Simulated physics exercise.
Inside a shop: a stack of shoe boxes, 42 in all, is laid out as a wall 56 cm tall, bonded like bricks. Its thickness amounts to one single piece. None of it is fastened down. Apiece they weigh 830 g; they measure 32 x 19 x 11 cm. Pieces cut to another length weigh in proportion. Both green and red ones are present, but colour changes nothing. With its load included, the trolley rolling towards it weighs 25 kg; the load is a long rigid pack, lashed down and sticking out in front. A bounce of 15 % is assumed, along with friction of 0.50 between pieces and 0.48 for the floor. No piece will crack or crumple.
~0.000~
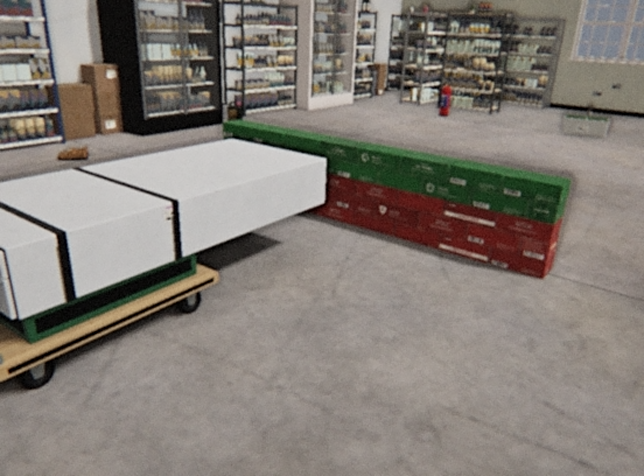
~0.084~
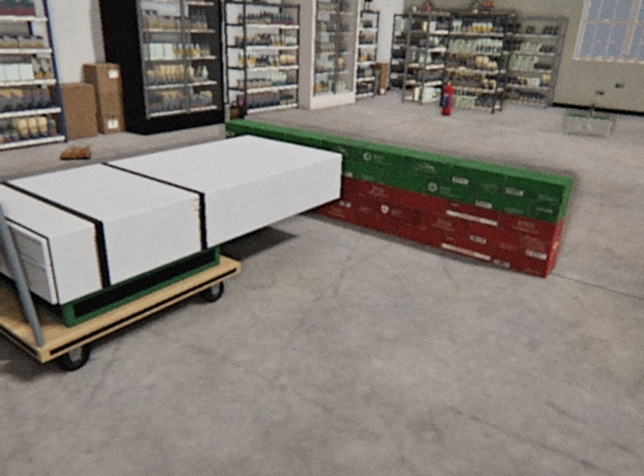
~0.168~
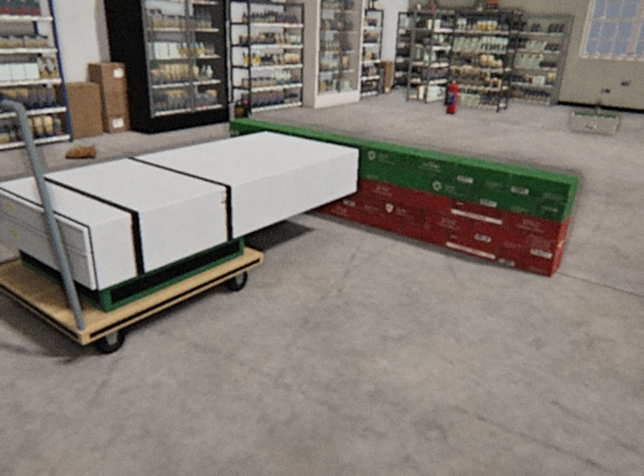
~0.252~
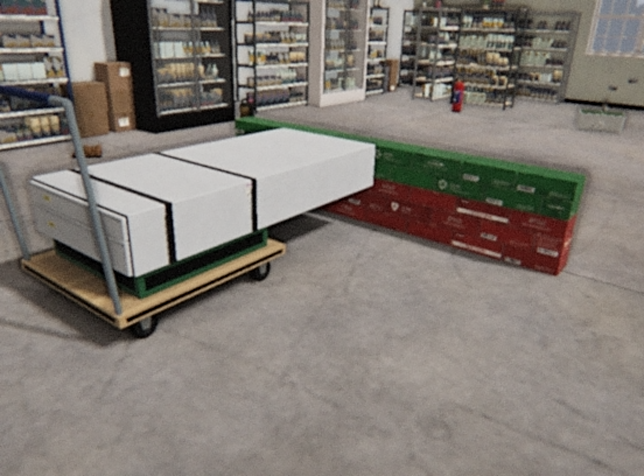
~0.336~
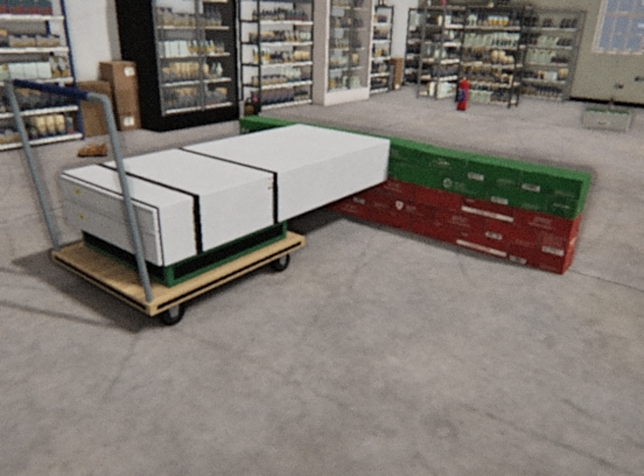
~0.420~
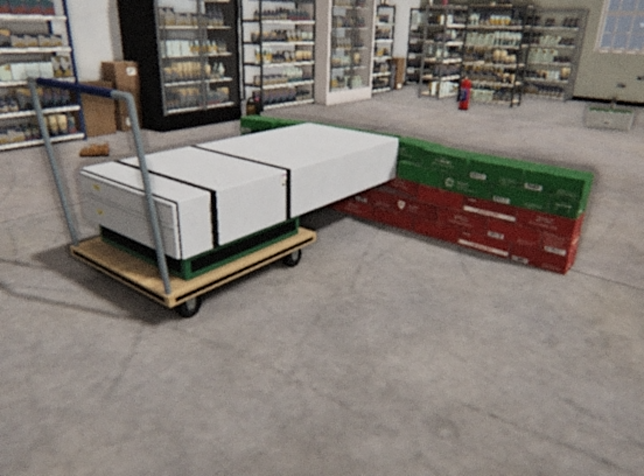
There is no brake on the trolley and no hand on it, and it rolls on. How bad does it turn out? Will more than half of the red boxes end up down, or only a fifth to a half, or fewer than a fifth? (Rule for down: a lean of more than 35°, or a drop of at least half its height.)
A fifth to a half of them.
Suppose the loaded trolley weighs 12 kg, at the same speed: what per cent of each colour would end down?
In that case red 40, green 60 per cent.
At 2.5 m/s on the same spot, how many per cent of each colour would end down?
Down at the end: Red 30 per cent, green 50 per cent.
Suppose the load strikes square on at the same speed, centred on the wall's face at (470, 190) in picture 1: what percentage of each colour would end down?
Then red ends 20 per cent down and green 50 per cent.
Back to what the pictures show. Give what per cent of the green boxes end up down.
Green: 60 per cent.
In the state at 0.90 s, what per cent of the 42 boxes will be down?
It's 40 percent at that point.
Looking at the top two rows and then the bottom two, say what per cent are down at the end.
Of the top ones 60 percent, of the bottom ones 20 percent.
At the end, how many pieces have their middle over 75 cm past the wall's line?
Estimate: Some 6.
Around 0.50 s, load 18 cm past the wall's line, still rolling; none of the 25 red boxes down (0 of 42 in all colours); top red box displaced 14 mm; top green box tipped 9°.
Around 0.68 s, load 33 cm past the wall's line, still rolling; 4 of the 25 red boxes down (12 of 42 in all colours); top red box displaced 14 mm; top green box tipped 27°.
Around 0.90 s, load 49 cm past the wall's line, still rolling; 6 of the 25 red boxes down (17 of 42 in all colours); top red box displaced 14 mm; top green box tipped 52°, 7 cm lower.
Around 1.42 s, load 86 cm past the wall's line, still rolling; 6 of the 25 red boxes down (17 of 42 in all colours); top red box displaced 14 mm; top green box upside down.
Finally (2.2 s), load 1.09 m past the wall's line, stopped; 7 of the 25 red boxes down (18 of 42 in all colours); top red box displaced 25 mm; top green box upside down. That is 28 per cent. Seen by the last camera, middles, top red box near (262, 152), top green box near (270, 161).
